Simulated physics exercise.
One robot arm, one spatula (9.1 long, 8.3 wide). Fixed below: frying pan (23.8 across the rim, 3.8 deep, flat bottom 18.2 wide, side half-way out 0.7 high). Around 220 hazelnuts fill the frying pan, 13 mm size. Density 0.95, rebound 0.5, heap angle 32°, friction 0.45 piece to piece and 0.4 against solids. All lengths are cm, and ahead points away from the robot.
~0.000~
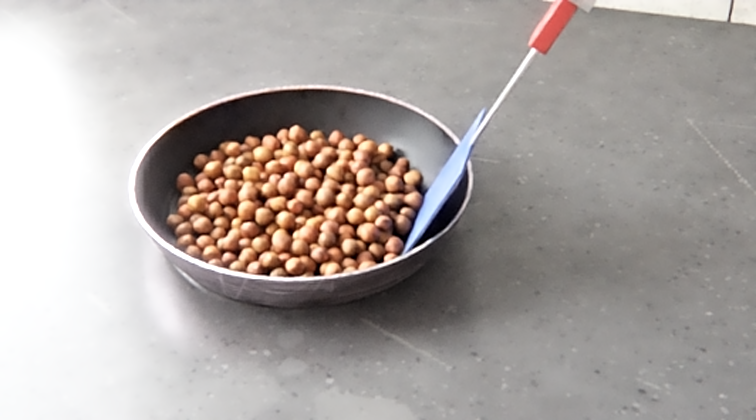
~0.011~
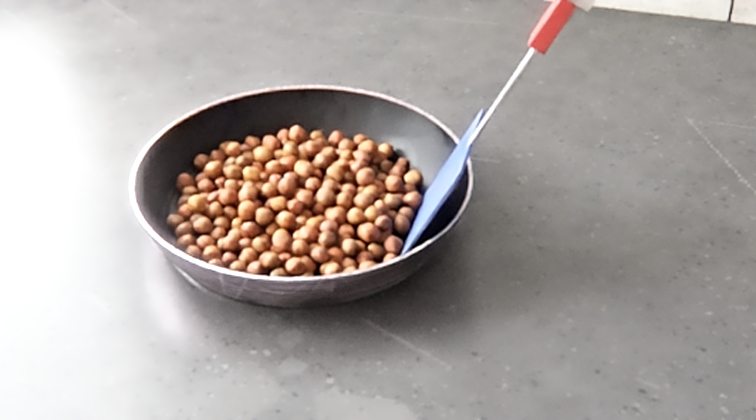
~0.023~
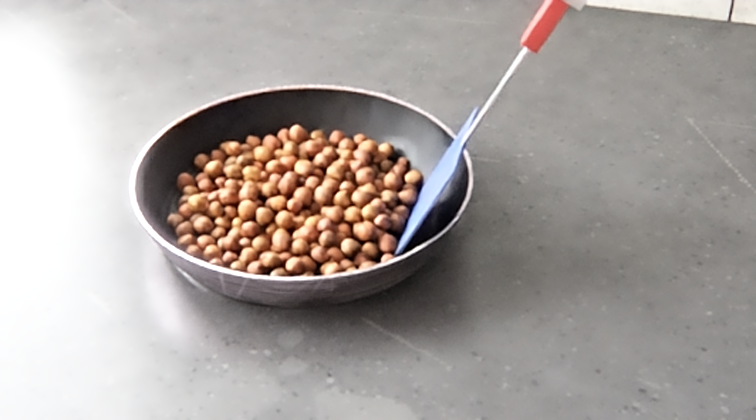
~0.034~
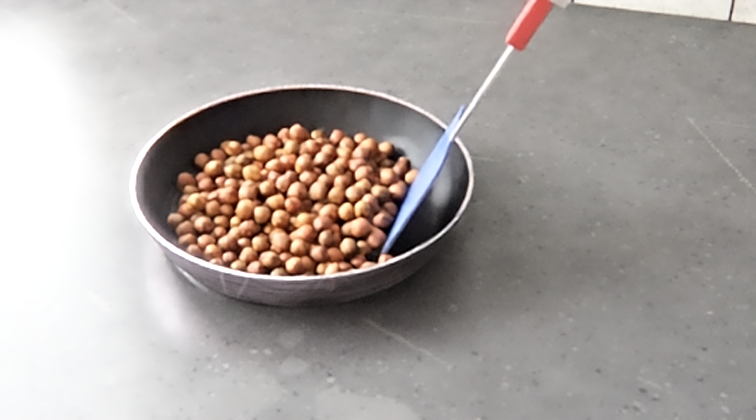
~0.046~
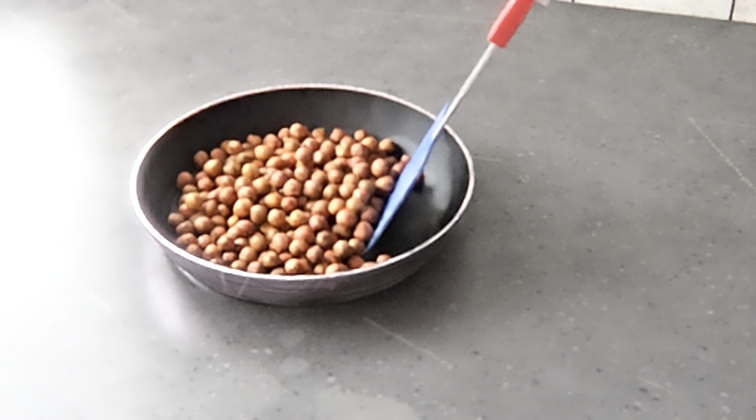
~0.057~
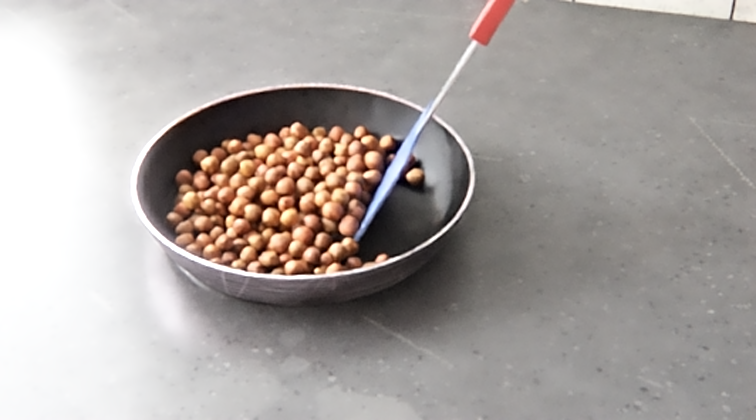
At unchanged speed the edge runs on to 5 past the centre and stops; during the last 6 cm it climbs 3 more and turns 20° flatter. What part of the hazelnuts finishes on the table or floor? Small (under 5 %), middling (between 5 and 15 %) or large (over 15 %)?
On the table or floor the share is middling, between 5 and 15 %.
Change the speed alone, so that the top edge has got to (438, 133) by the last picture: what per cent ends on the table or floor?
About 0 per cent.
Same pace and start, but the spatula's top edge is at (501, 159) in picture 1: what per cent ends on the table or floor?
About 10 per cent.
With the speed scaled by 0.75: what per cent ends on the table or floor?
About 0 per cent.
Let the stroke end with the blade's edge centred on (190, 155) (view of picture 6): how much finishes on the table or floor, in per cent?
About 25 per cent.
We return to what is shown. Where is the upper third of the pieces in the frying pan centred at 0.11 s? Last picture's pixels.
Around (267, 175).
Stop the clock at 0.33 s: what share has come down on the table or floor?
Some 8 per cent.
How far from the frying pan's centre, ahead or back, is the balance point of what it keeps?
Some 4.5 cm ahead.
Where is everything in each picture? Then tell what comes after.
In the first frame, spatula top edge at (474, 140), sloping 64°; upper third of the load around (301, 198), from x 175 to 415, top at y 135; 216 in the frying pan.
In the second frame, spatula top edge at (473, 139), sloping 64°; upper third of the load around (302, 197), from x 175 to 415, top at y 135.
In the third frame, spatula top edge at (467, 138), sloping 64°; upper third of the load around (302, 196), from x 175 to 415, top at y 135.
In the fourth frame, spatula top edge at (453, 136), sloping 64°; upper third of the load around (302, 193), from x 175 to 415, top at y 135.
In the fifth frame, spatula top edge at (437, 134), sloping 64°; upper third of the load around (304, 188), from x 175 to 415, top at y 135.
In the sixth frame, spatula top edge at (420, 131), sloping 64°; upper third of the load around (308, 187), from x 175 to 415, top at y 130; 216 in the frying pan.
By 0.08 s, sloping 63°, highest piece 5 above the table; 216 in the frying pan.
By 0.11 s, sloping 56°, highest piece 6 above the table; 216 in the frying pan.
By 0.33 s, sloping 44°, highest piece 4 above the table; 199 in the frying pan, 16 on the table or floor, 1 on the blade or in flight.
By 1.38 s, sloping 44°, highest piece 4 above the table; 199 in the frying pan, 17 on the table or floor.
Final count, 199 in the frying pan, 17 on the table or floor. That is 8 % on the table or floor.
